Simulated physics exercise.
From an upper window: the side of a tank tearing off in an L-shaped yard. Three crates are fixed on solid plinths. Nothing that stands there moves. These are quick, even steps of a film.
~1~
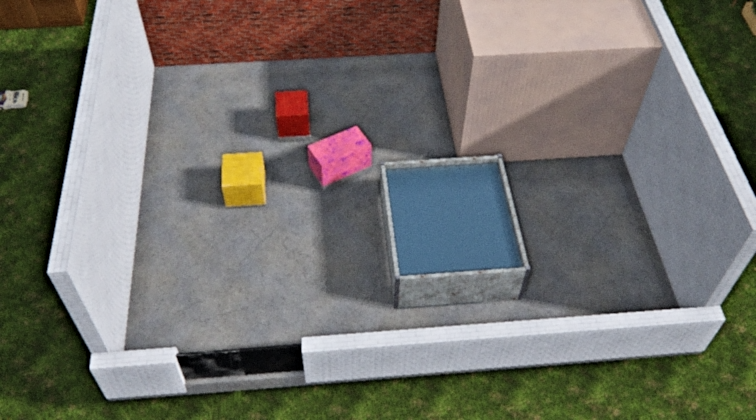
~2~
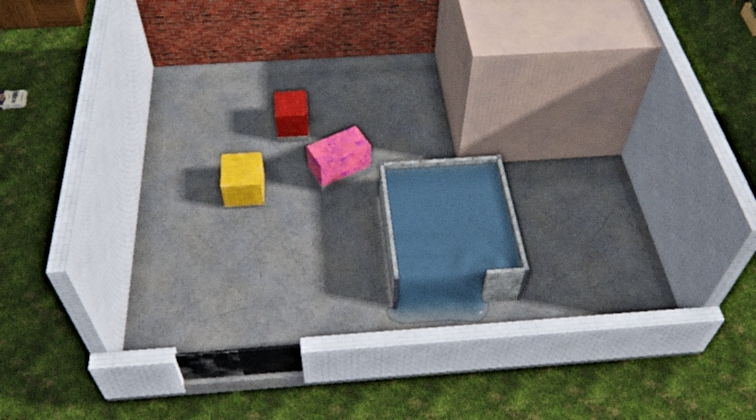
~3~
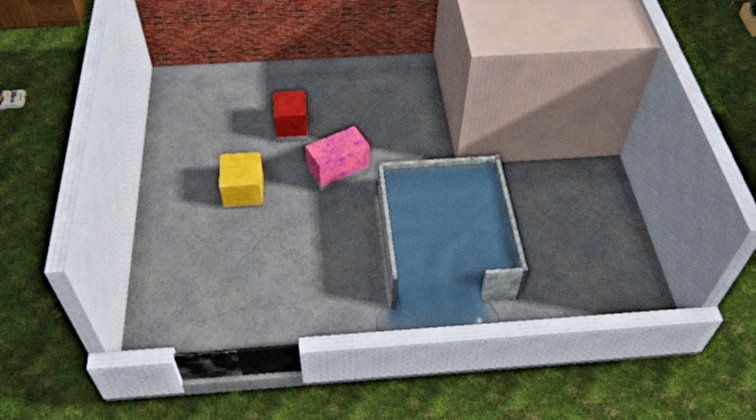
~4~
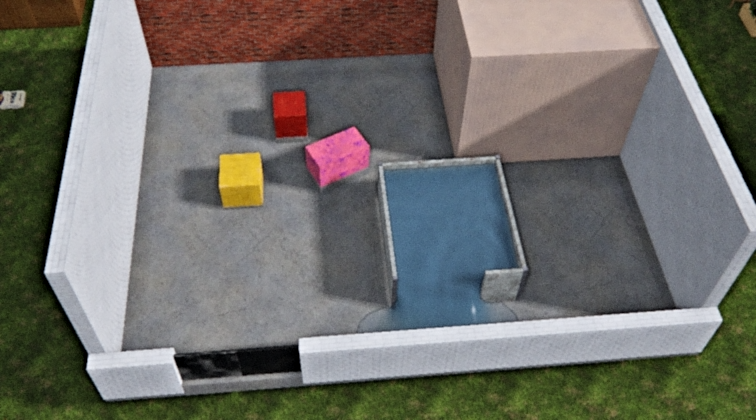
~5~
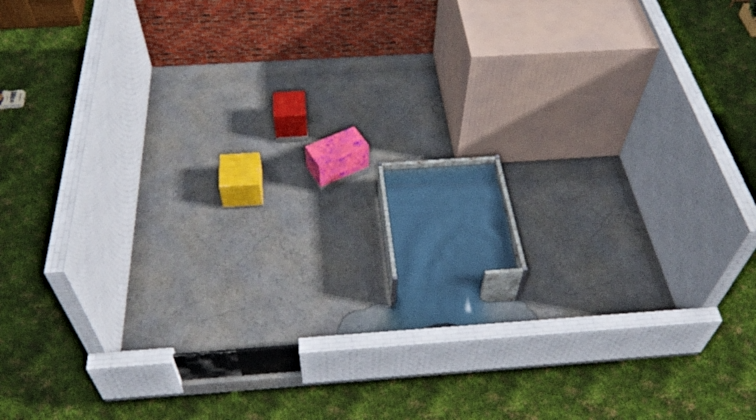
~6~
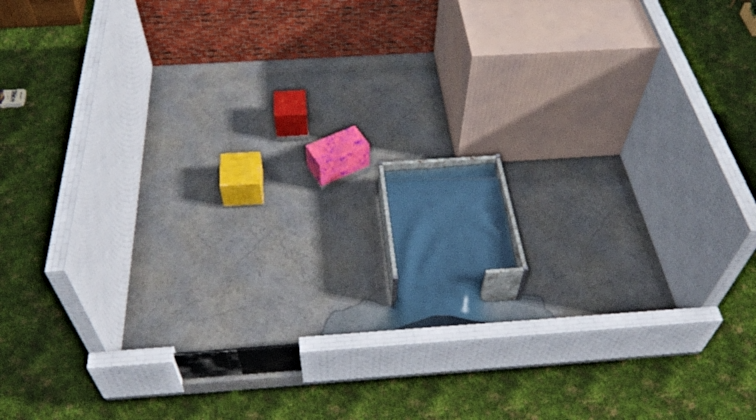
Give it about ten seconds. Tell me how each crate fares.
One by one: The pink crate escapes dry; the yellow crate is wetted; the red crate escapes dry.
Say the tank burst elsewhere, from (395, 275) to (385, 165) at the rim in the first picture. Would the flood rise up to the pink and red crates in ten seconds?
My reading: Pink ends up wet; red is wetted.
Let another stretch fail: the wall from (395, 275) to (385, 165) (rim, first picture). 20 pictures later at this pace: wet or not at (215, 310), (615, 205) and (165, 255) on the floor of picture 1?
In that order: Covered, not flooded, wet.
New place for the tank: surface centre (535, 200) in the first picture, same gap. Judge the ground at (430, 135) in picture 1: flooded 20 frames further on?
There: Not flooded.
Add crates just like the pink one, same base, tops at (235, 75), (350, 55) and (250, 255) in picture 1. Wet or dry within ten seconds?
In that order: Is spared, remains dry, gets wet.
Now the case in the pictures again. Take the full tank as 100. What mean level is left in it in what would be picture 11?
Near 62 in a hundred.
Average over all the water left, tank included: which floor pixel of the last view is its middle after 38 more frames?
I would point to (385, 232).
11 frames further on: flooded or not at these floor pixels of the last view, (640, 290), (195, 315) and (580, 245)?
In that order: Under water, flooded, under water.
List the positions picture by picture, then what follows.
In the first frame, still water in the tank at (451, 217).
In the second frame, water pours out at (440, 294) and has run to (390, 310).
In the third frame, the front is at (383, 327), out from the gap at (438, 295).
In the fourth frame, the front is at a hidden place, out from the gap at (438, 296).
In the fifth frame, water pours out at (438, 296) and has run to a hidden place.
In the sixth frame, the front is at a hidden place, out from the gap at (438, 296).
A moment on, water covers 20 % of the floor; the pink crate not reached, the yellow crate not reached, the red crate not reached.
Next, water covers 40 % of the floor; the pink crate not reached, the yellow crate not reached, the red crate not reached.
Then, water covers 50 % of the floor; the pink crate not reached, the yellow crate water round its plinth, the red crate not reached.
Later, water covers 75 % of the floor; the pink crate water round its plinth, the yellow crate water round its plinth, the red crate water round its plinth.
In the end, water covers 100 % of the floor; the pink crate stayed above the water, the yellow crate was topped, the red crate stayed above the water.
